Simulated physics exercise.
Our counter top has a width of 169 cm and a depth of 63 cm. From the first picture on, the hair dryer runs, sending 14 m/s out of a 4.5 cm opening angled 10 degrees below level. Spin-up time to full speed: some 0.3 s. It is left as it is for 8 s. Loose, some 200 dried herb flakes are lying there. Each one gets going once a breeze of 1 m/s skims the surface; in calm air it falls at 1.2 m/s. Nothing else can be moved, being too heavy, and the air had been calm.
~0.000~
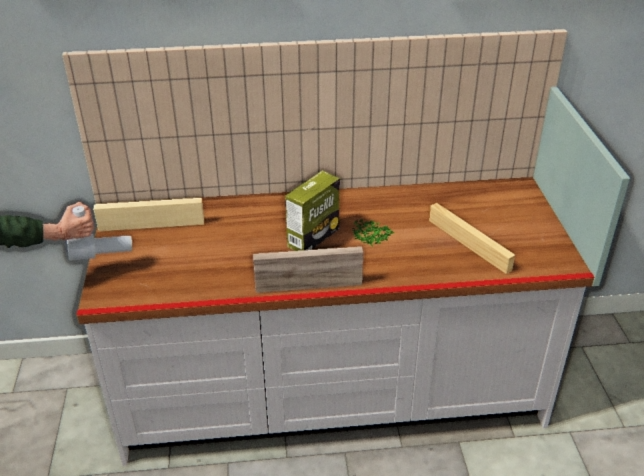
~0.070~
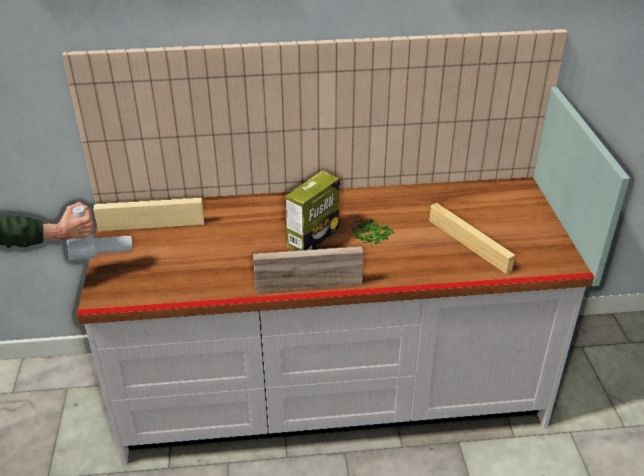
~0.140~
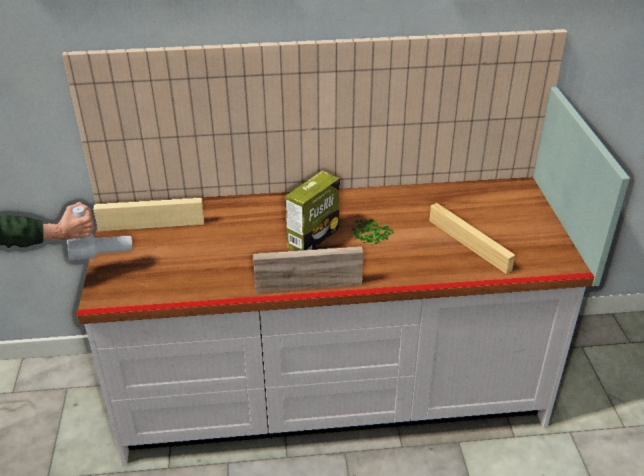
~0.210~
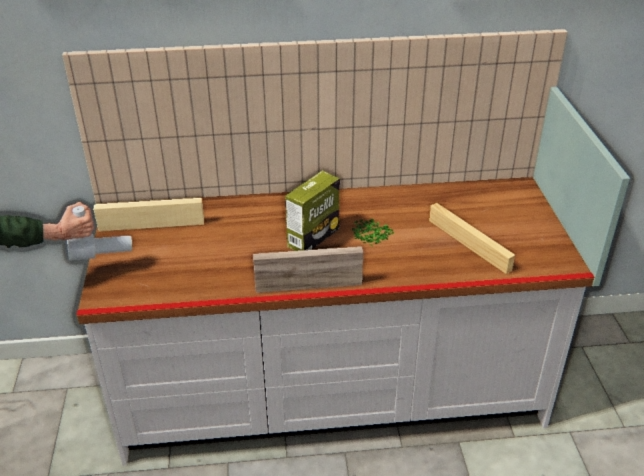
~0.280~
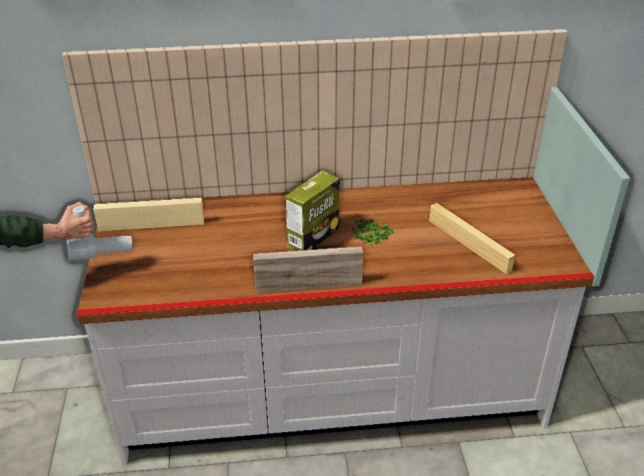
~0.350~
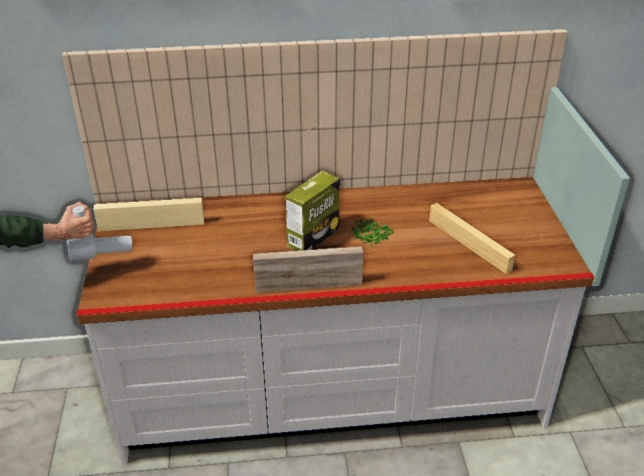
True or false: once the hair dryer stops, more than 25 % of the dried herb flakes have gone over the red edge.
False.
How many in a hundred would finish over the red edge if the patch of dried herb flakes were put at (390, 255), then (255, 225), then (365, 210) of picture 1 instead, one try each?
Taking the three spots in order, you'd get around 0 percent, 70 percent and 40 percent.
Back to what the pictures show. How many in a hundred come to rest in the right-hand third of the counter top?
About 0 percent.
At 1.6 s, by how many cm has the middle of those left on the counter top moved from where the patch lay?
Around 0 cm from the start.
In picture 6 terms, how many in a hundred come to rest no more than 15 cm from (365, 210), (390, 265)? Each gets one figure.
40 %, 15 %.
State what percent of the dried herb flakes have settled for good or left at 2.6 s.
90 per cent.
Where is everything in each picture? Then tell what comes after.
The middle of the dried herb flakes is near (371, 232), none has stirred yet and the mouth of the hair dryer is at (131, 243), in the first picture.
The middle of the dried herb flakes is near (371, 231), none has stirred yet and the red edge is centred on (343, 296), in the second picture.
The middle of the dried herb flakes is near (371, 231), none has stirred yet, the top of a carton is at (313, 186) and the top of a board is at (471, 229), in the third picture.
The middle of the dried herb flakes is near (371, 231) and none has stirred yet, in the fourth picture.
The middle of the dried herb flakes is near (371, 231) and none has stirred yet, in the fifth picture.
The middle of the dried herb flakes is near (371, 231) and none has stirred yet, in the sixth picture.
After 1.6 s, 10 % are on the move or not yet settled, 0 % are over the red edge; the middle of those still in play is near (373, 234).
After 2.6 s, 8 % are on the move or not yet settled, 1 % are over the red edge; the middle of those still in play is near (373, 234).
After 4.4 s, 6 % are on the move or not yet settled, 2 % are over the red edge; the middle of those still in play is near (373, 234).
After 8.0 s, at the end, 2 % are over the red edge; the middle of those still in play is near (373, 234).
